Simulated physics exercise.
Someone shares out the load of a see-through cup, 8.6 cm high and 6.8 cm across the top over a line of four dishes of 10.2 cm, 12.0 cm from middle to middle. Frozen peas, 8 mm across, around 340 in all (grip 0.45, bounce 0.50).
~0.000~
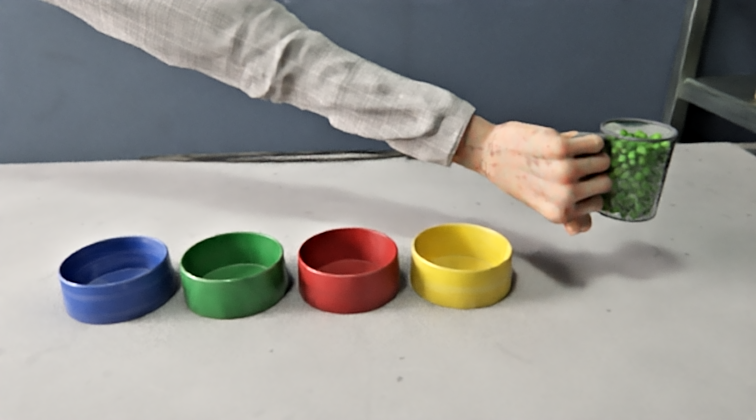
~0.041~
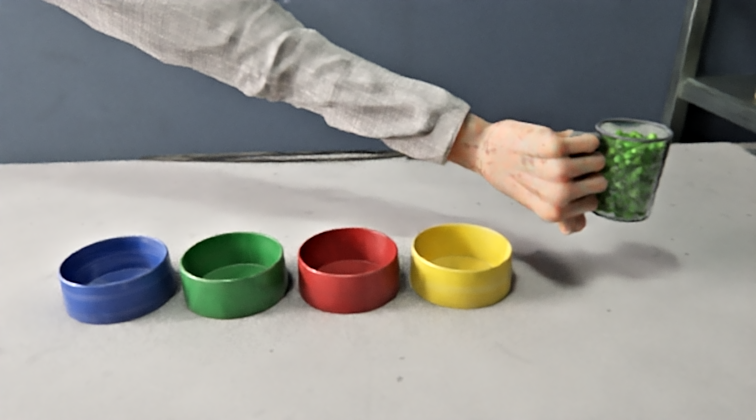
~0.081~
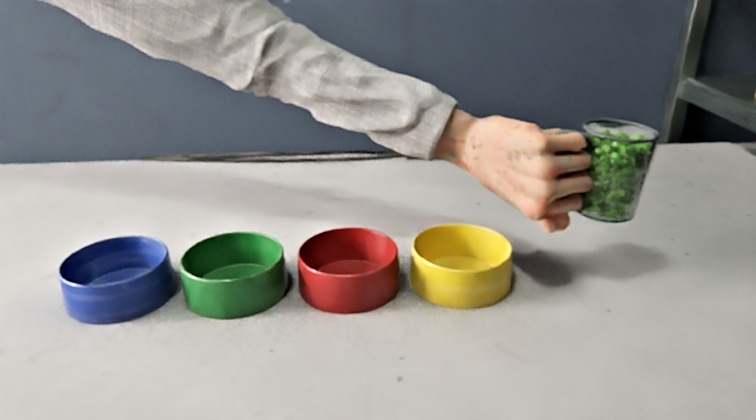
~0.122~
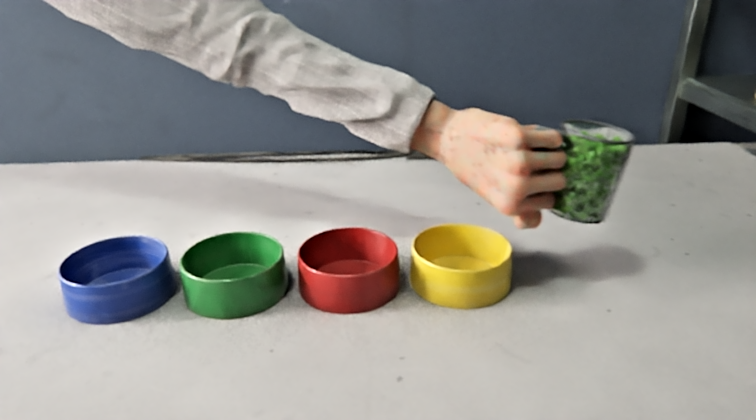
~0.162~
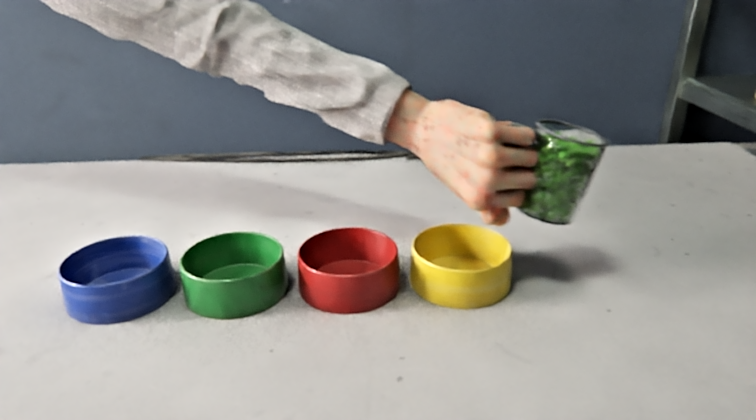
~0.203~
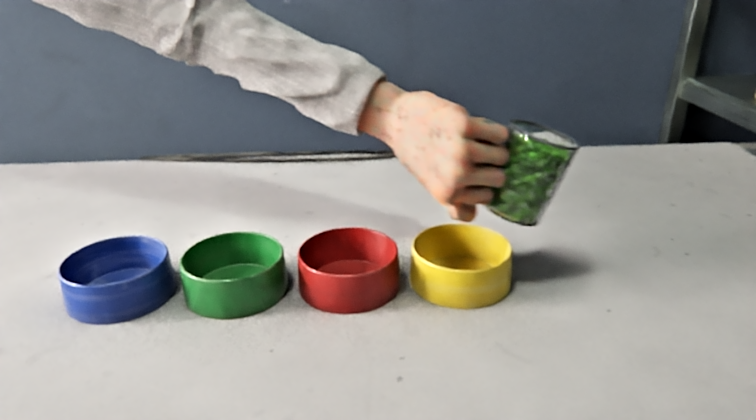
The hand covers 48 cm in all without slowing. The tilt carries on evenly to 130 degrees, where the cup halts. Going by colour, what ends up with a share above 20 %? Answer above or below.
Red: Below, blue: Below, green: Above, yellow: Below, counter: Below.
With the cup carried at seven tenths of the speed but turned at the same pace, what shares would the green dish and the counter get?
Then: Green 90; counter 0.
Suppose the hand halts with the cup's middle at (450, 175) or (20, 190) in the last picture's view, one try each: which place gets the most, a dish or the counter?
The winner: Yellow; blue.
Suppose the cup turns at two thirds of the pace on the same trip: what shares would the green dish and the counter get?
In that case green 100, counter 0.
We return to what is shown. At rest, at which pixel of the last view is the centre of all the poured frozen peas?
At about (233, 271).
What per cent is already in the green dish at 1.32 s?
Near 100 per cent so far.
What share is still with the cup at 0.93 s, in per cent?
Roughly 85 per cent.
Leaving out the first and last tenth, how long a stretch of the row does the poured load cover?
Roughly 6 cm.
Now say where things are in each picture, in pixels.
The first picture shows cup at (631, 170), tilt 0 degrees, lip at (672, 129), moved 0.0 cm; middle of the pieces at (632, 175); yellow dish at (462, 246); red dish at (348, 250); green dish at (232, 255); blue dish at (115, 259).
The second picture shows cup at (626, 171), tilt 1 degrees, lip at (668, 129), moved 0.5 cm; middle of the pieces at (627, 175).
The third picture shows cup at (611, 171), tilt 3 degrees, lip at (654, 131), moved 2.0 cm; middle of the pieces at (612, 175).
The fourth picture shows cup at (586, 172), tilt 8 degrees, lip at (631, 135), moved 4.6 cm; middle of the pieces at (586, 176).
The fifth picture shows cup at (557, 173), tilt 13 degrees, lip at (604, 139), moved 7.6 cm; middle of the pieces at (557, 177).
The sixth picture shows cup at (527, 174), tilt 18 degrees, lip at (575, 144), moved 10.7 cm; middle of the pieces at (527, 178); yellow dish at (462, 246); red dish at (348, 250); green dish at (232, 255); blue dish at (115, 259). Its pace works out near 125 degrees a second; the hand travels 75 cm a second.
After 0.64 s, tilt 72 degrees; cup holds 100 %.
Then, at 0.93 s, tilt 108 degrees; cup holds 85 %, green 15 %.
Then, at 1.32 s, tilt 130 degrees; cup holds 0 %, green 100 %.
In the end, at 1.7 s, red 0 %, blue 0 %, green 100 %, yellow 0 %, counter 0 %.
